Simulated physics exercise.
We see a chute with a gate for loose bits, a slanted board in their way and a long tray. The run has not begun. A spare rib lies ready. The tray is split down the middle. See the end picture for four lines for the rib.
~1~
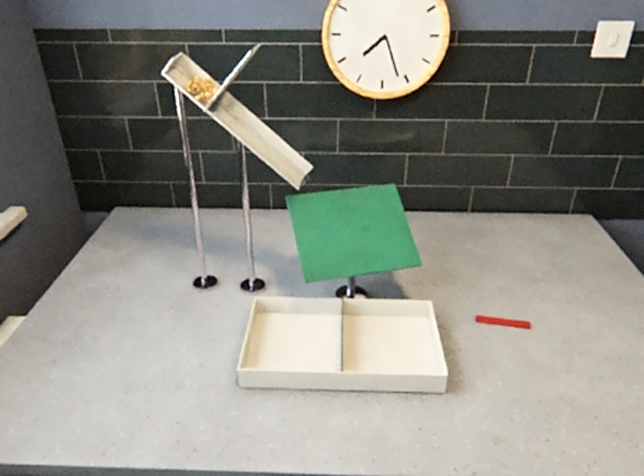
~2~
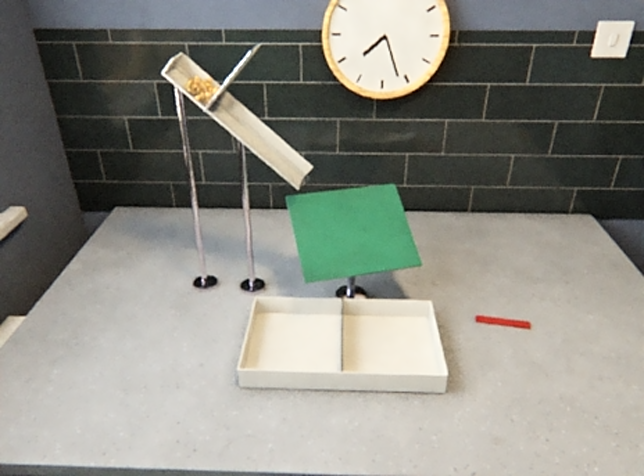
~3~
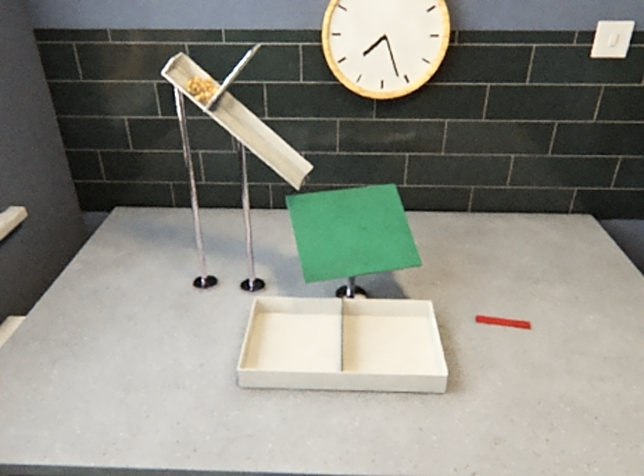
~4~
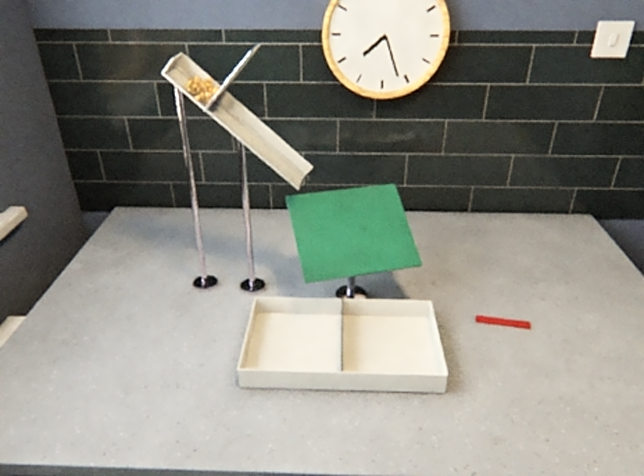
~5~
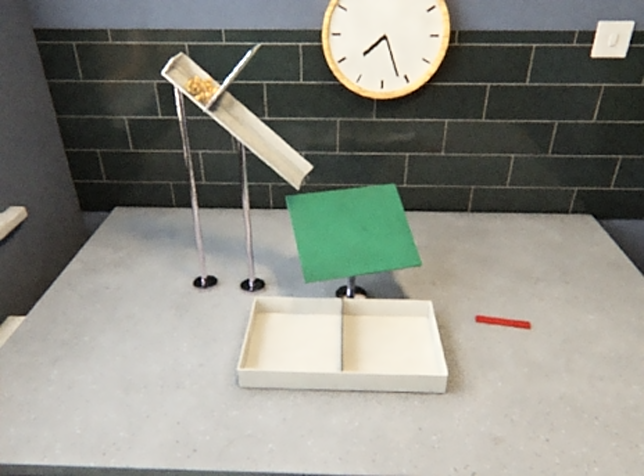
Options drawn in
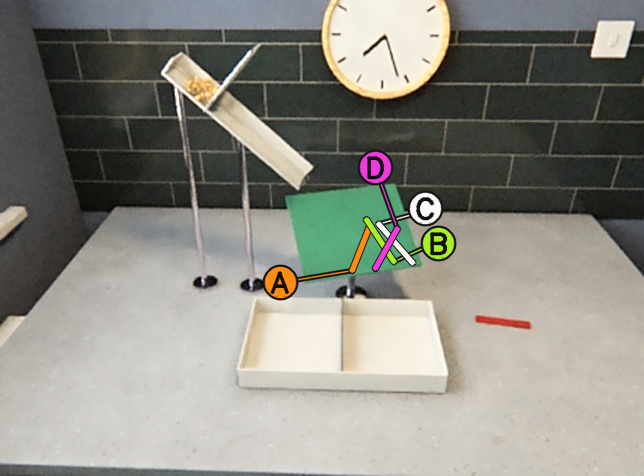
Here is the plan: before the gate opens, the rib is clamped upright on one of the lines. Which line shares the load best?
A is best.
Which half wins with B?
Right.
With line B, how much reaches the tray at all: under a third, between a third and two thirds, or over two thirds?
It is over two thirds.
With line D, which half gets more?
The right half.
On the marked copy, line A from (369, 227) to (352, 270); line B from (366, 219) to (394, 261); line C from (378, 224) to (412, 262); line D from (397, 228) to (375, 268).
With A, of what is caught, roughly half in the left half, roughly half in the right.
With B, of what is caught, not one piece in the left half, every piece in the right.
With C, of what is caught, not one piece in the left half, every piece in the right.
With D, of what is caught, just a few in the left half, almost all in the right.
